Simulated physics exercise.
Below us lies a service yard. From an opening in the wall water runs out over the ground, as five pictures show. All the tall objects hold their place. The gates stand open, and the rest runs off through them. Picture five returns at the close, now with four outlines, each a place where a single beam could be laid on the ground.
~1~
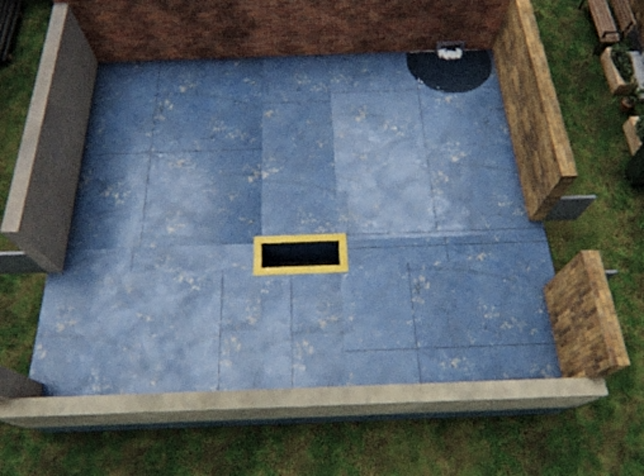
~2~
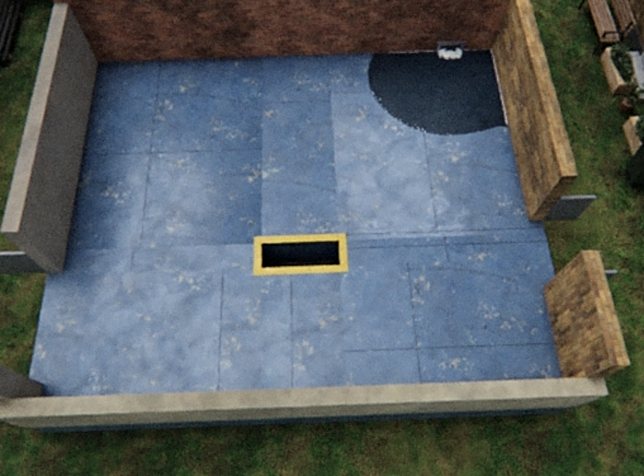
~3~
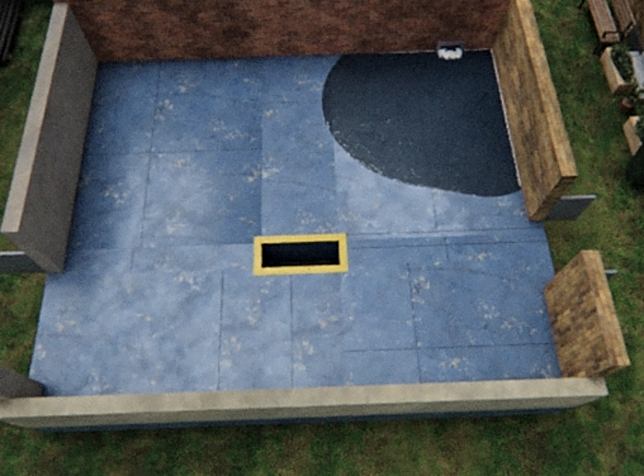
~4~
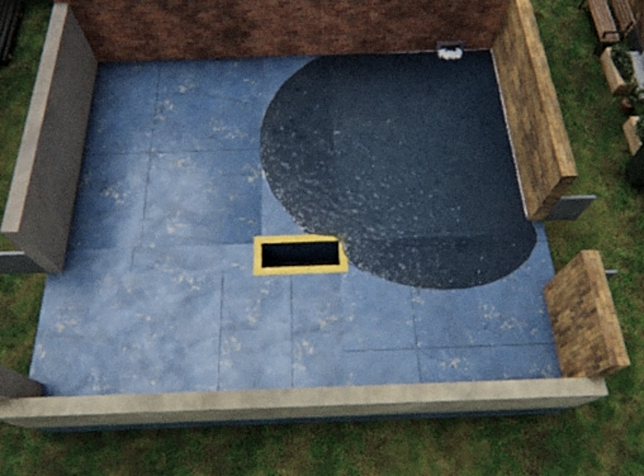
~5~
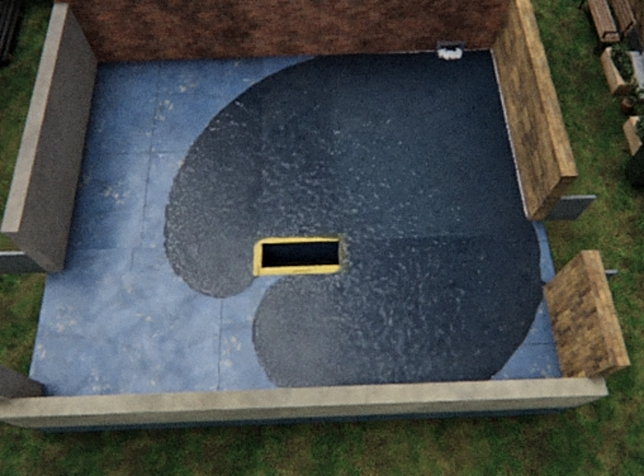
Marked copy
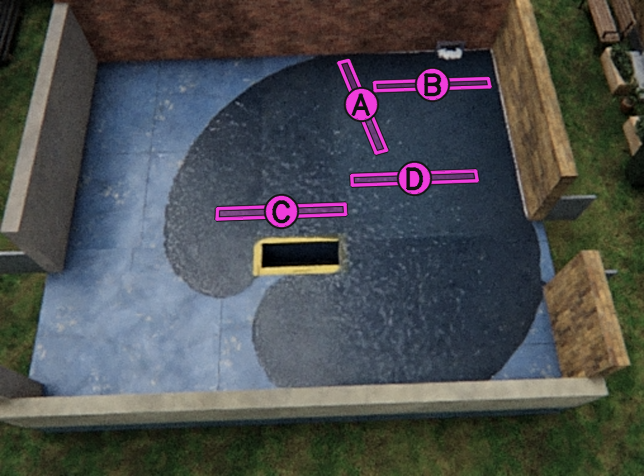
Dark water spreading from an outfall at the top right corner across a blue walled yard, curling around a yellow-edged drain.
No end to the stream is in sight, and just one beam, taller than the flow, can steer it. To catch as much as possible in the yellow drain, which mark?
Go for A.
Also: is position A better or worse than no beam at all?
Position A is worse.
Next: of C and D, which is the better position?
C.
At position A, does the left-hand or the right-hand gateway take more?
The left gate.
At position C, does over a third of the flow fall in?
No, it does not.
On the marked copy, A from (343, 61) to (381, 151); B from (374, 86) to (489, 82); C from (217, 213) to (345, 209); D from (352, 180) to (476, 175).
If A is chosen, about 20 % of the stream runs into the yellow drain, about 79 % out by the gates.
If B is chosen, about 10 % of the stream runs into the yellow drain, about 89 % out by the gates.
If C is chosen, about 14 % of the stream runs into the yellow drain, about 85 % out by the gates.
If D is chosen, about 9 % of the stream runs into the yellow drain, about 90 % out by the gates.
